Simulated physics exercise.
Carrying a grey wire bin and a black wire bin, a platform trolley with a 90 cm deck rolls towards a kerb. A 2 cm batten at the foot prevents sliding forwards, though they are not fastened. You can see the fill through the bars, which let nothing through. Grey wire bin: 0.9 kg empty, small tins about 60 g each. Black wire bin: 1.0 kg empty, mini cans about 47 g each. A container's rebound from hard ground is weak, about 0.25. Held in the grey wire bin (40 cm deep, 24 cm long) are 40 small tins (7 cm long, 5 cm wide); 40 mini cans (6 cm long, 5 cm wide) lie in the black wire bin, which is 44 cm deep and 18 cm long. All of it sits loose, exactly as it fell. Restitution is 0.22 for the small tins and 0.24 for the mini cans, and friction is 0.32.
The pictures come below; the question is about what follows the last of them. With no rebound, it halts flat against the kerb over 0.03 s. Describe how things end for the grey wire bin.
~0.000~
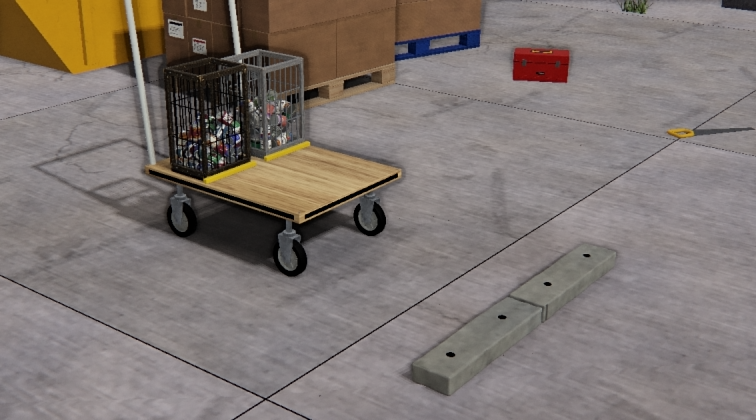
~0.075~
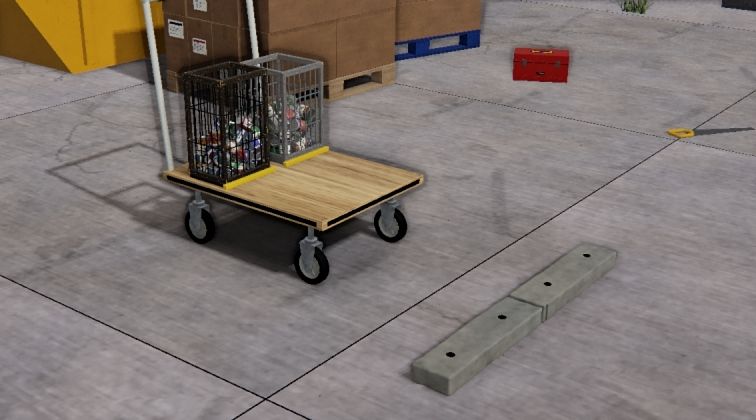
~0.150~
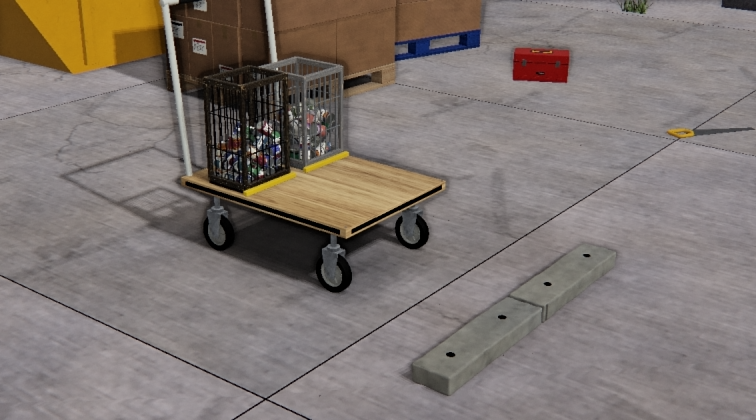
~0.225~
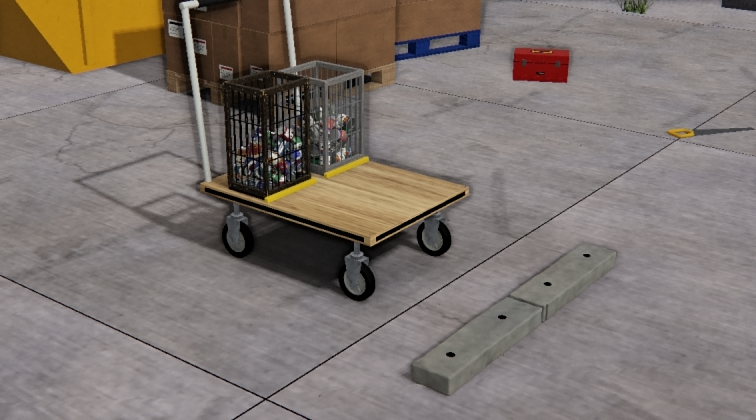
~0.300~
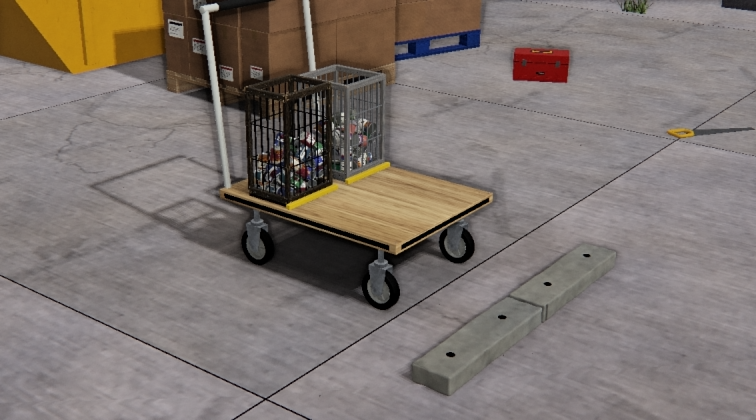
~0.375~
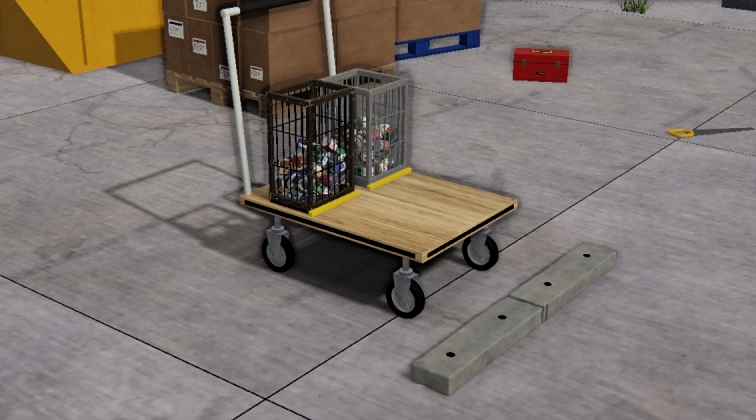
Stays up.
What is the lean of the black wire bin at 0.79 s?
Roughly 40 degrees.
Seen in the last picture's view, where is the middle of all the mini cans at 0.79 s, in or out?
(369, 178).
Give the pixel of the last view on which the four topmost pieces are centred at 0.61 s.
Their centre sits close to pixel (400, 136).
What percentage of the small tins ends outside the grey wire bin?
That comes to around 0 per cent.
After 0.49 s, it starts to lose speed.
After 0.61 s, the grey wire bin leans 13° with 0 of 40 out and the black wire bin leans 19° with 0 of 40 out.
After 0.79 s, the grey wire bin is upright with 0 of 40 out and the black wire bin leans 38° with 0 of 40 out.
After 1.09 s, the grey wire bin is upright with 0 of 40 out and the black wire bin is down with 0 of 40 out.
When it is over (at 1.53 s), the grey wire bin is upright with 0 of 40 out and the black wire bin is down with 2 of 40 out. Greatest lean of the grey wire bin, 14°.
